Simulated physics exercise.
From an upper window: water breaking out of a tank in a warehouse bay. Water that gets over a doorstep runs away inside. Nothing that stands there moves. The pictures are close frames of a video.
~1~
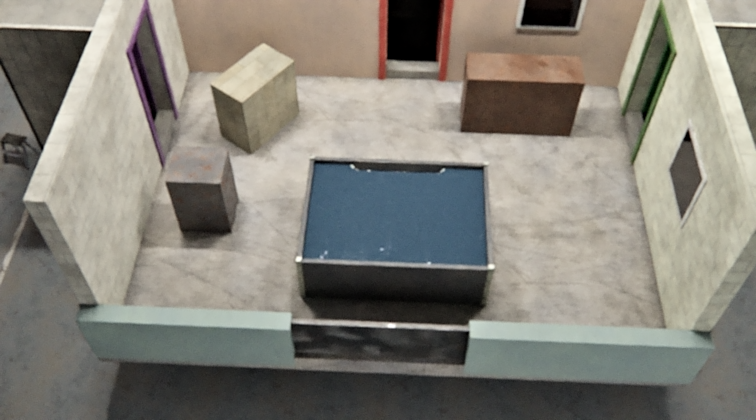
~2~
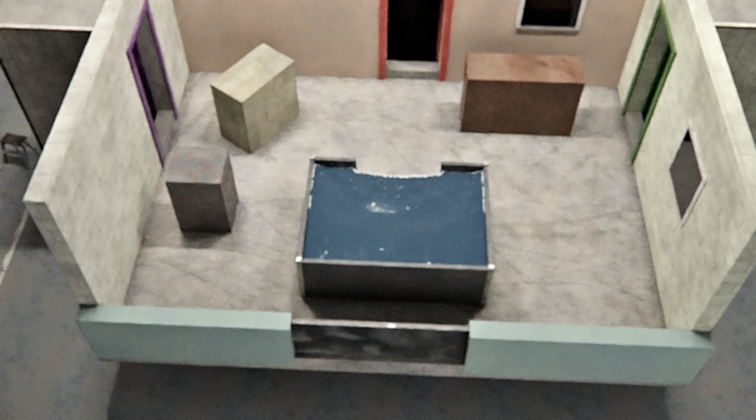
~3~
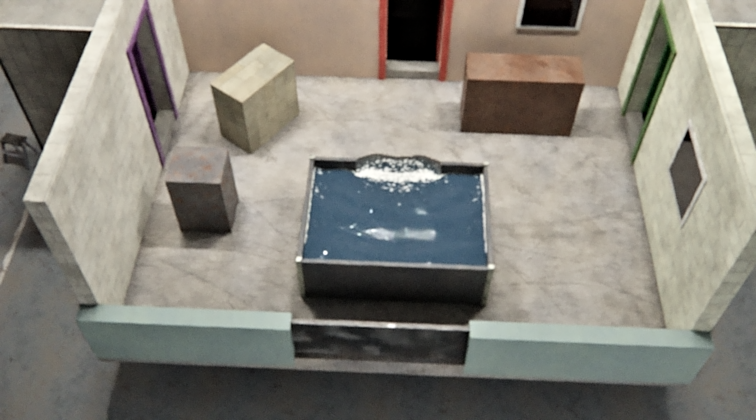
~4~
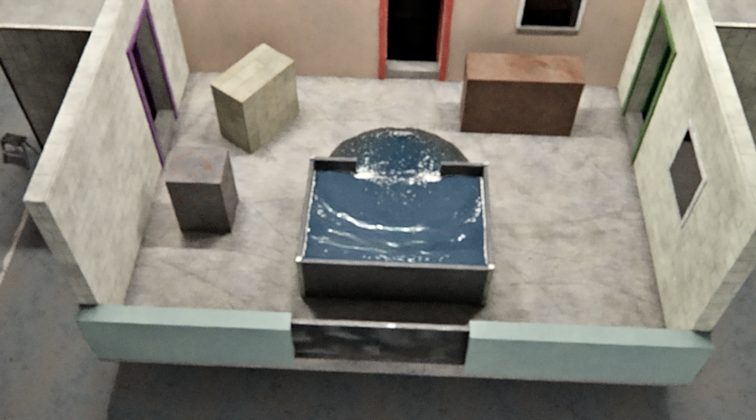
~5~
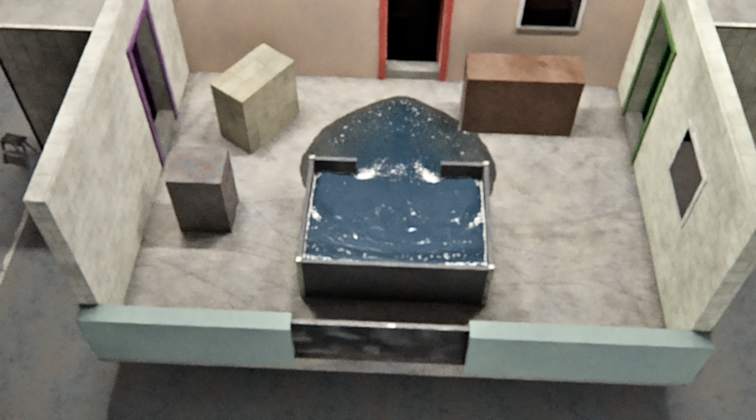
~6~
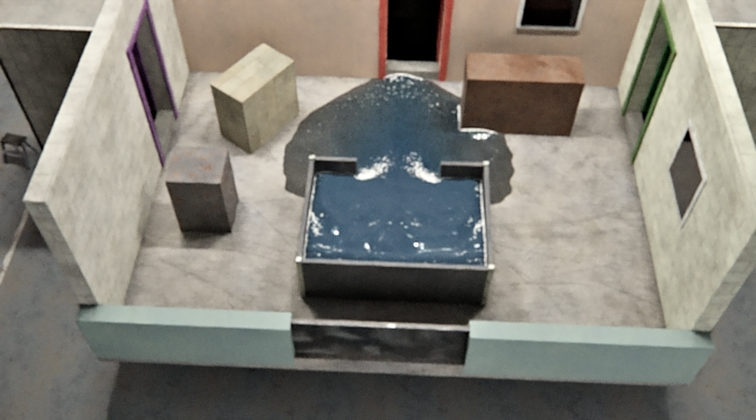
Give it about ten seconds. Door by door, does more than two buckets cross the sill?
One by one: The red door floods; the purple door holds within the limit; the green door holds within the limit.
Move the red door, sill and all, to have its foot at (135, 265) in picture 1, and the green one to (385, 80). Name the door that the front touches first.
The door marked green.
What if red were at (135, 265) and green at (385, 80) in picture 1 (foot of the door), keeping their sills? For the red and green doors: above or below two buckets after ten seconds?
Then: Red door lets less in, green door is over.
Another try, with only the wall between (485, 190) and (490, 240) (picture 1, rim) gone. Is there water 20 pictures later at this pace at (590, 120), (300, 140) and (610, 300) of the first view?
In turn: Covered, no water, under water.
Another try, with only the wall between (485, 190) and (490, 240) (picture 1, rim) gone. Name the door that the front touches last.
The one in purple.
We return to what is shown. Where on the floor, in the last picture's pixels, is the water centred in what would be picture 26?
Close to (390, 161).
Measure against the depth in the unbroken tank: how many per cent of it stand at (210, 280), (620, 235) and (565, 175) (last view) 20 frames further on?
In that order: 0, 4 and 2 per cent.
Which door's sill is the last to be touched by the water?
I say the purple one.
A moment on, water covers 30 % of the floor; the red door far over two buckets in, the purple door not reached, the green door not reached.
Next, water covers 45 % of the floor; the red door far over two buckets in, the purple door not reached, the green door wet at the sill, nothing in.
Then, water covers 55 % of the floor; the red door far over two buckets in, the purple door wet at the sill, nothing in, the green door wet at the sill, nothing in.
Later, water covers 90 % of the floor; the red door far over two buckets in, the purple door wet at the sill, nothing in, the green door under two buckets in.
In the end, water covers 100 % of the floor; the red door far over two buckets in, the purple door wet at the sill, nothing in, the green door under two buckets in.
